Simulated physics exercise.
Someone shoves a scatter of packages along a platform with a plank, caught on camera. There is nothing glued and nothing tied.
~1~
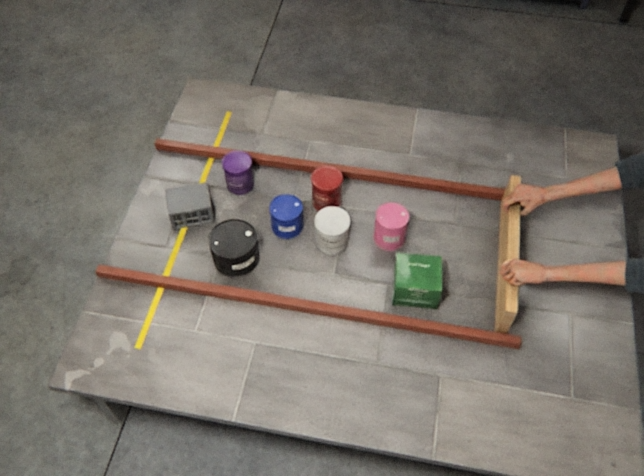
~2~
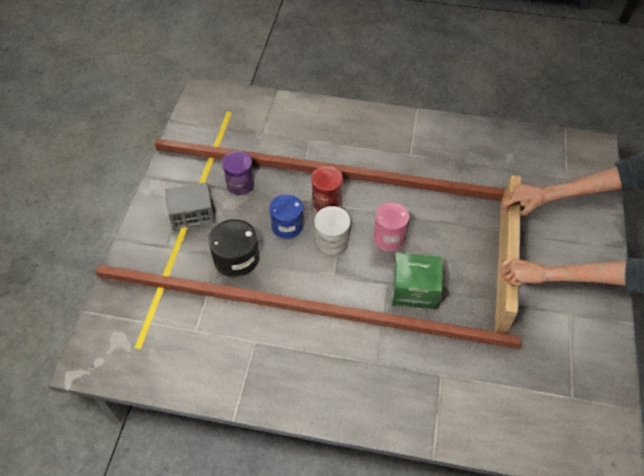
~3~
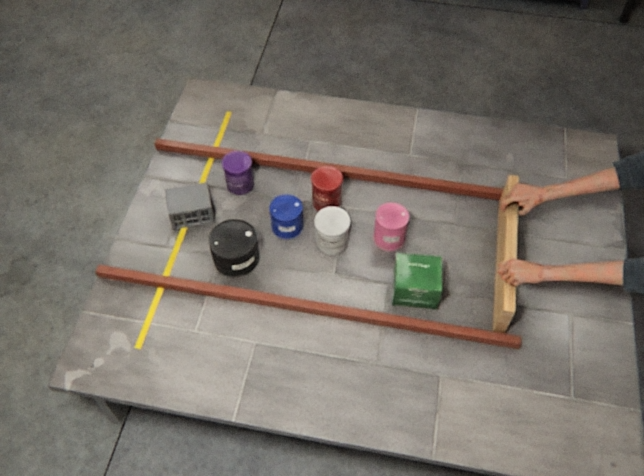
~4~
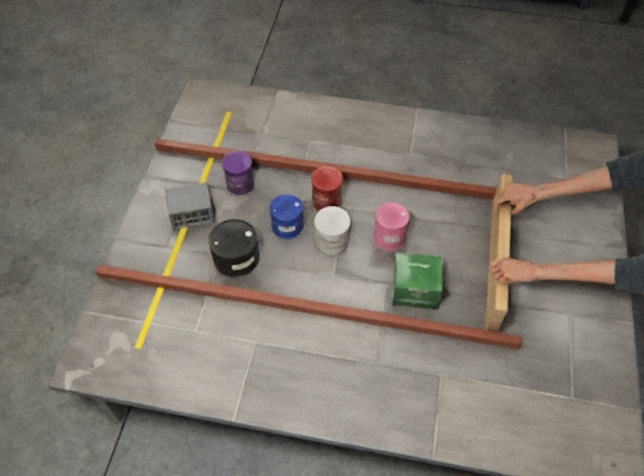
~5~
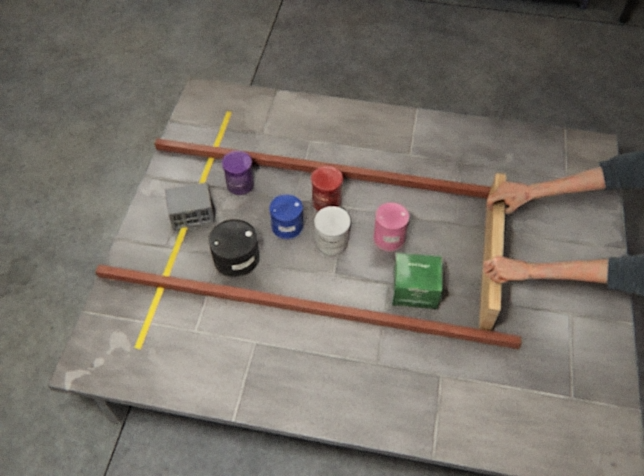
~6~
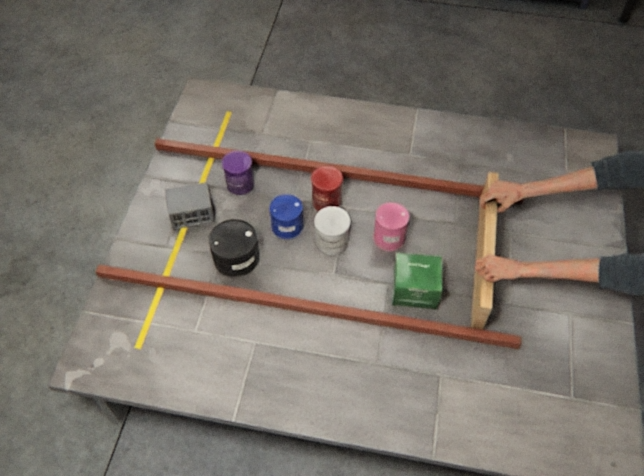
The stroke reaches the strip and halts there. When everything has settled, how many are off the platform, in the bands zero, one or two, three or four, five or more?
One, maybe two go over.
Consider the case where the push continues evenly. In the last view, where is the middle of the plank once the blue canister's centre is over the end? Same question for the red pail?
For the blue canister, about (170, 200); for the red pail, about (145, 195).
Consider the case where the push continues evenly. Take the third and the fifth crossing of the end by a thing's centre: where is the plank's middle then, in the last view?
The middle is near (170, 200) first and near (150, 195) after.
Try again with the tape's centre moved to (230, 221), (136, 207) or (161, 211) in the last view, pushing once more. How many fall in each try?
Tallies in the order given: 0, 8, 4.
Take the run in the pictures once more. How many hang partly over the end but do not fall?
The figure is 1.
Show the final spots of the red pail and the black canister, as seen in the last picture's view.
Going in order, first (185, 169) and next (111, 228).
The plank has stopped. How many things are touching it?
In contact: 4.
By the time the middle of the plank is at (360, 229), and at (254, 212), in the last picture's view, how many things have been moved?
Tally: 3; 8.
A little later, none off yet; grey crate at rest near (190, 206); purple pail at rest near (239, 173); black canister at rest near (235, 248).
When it is over, the number that fall off is one or two; down, grey crate.
